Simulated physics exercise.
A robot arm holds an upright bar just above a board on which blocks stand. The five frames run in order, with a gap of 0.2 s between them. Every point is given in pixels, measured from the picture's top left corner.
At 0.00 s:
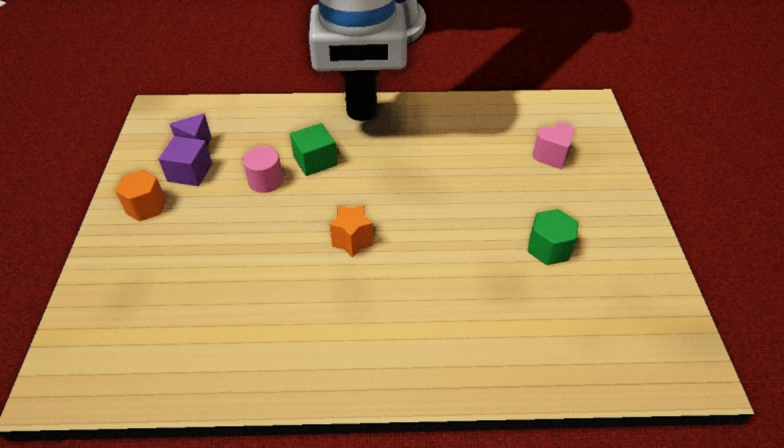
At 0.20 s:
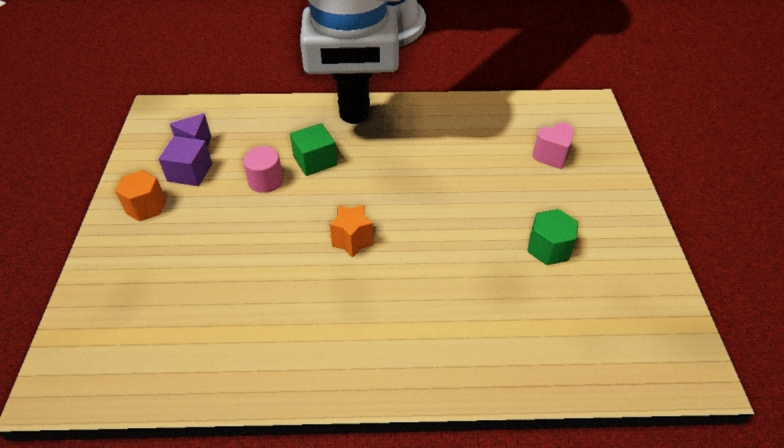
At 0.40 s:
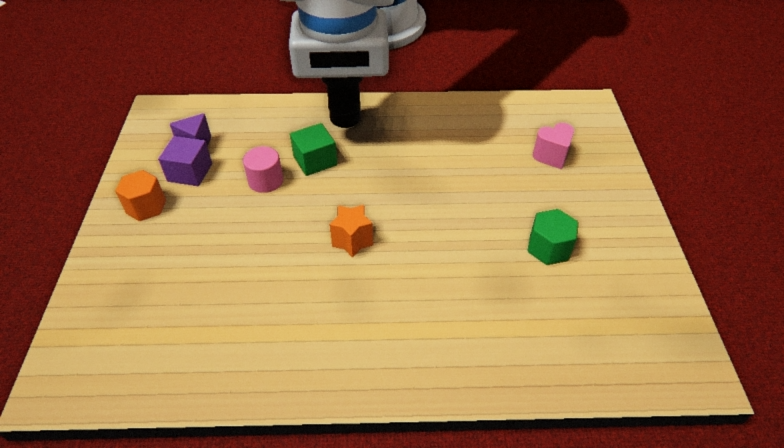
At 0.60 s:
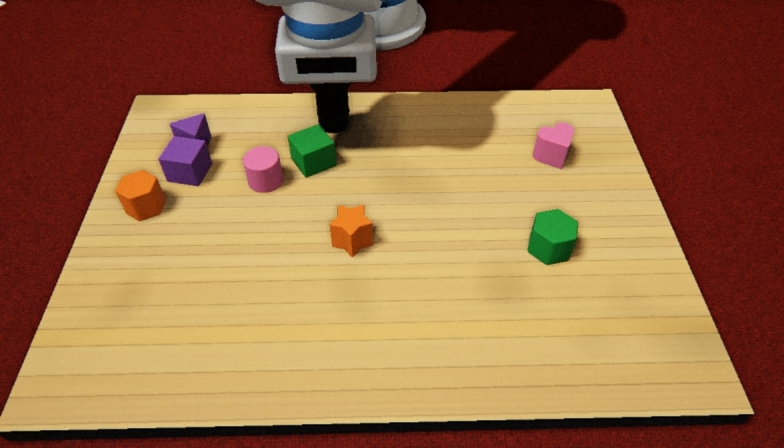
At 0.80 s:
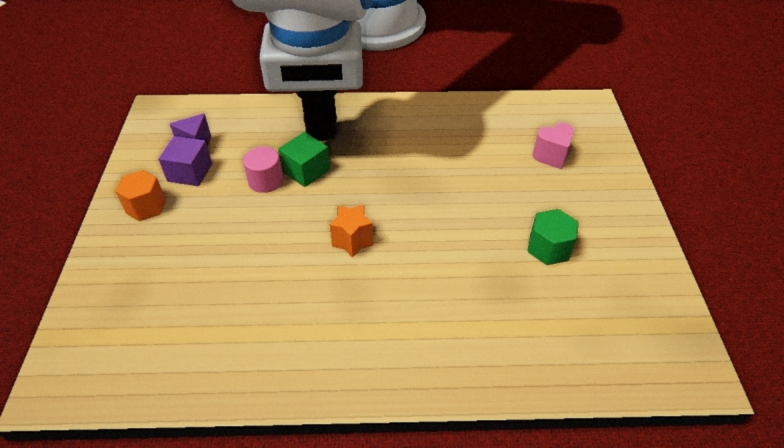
In this clip, a robot arm moves its dark upright bar left and slightly nearer over a wooden board of colored blocks, then nudges the green square block a short way toward the pink cylinder, while the other blocks stay still.
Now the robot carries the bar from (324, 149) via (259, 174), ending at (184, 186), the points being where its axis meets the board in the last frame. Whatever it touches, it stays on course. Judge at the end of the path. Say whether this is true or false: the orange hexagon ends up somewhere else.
That statement is not accurate.
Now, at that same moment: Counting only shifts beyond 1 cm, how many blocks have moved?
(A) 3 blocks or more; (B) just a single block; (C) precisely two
I'll go with A - 3 blocks or more.
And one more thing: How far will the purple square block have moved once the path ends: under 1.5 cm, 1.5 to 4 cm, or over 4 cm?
It shifts 1.5 to 4 cm.
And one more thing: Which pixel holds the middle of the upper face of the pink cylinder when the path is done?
Located at (217, 183).
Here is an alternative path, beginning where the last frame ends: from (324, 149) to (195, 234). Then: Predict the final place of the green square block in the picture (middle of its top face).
By then it is at (276, 185).
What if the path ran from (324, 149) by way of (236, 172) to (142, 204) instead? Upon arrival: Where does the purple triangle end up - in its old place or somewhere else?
Left in place.
The first path, step by step. One third of the way, bar (277, 150); pink cylinder (245, 167); green square block (285, 166), turned 60° anticlockwise.
Two thirds of the way, bar (229, 163); pink cylinder (220, 181); green square block (284, 168), turned 65° anticlockwise.
At the end, bar (178, 169); orange hexagon unmoved; purple square block (159, 145), turned 45° clockwise; pink cylinder (217, 183); green square block (284, 168), turned 65° anticlockwise.
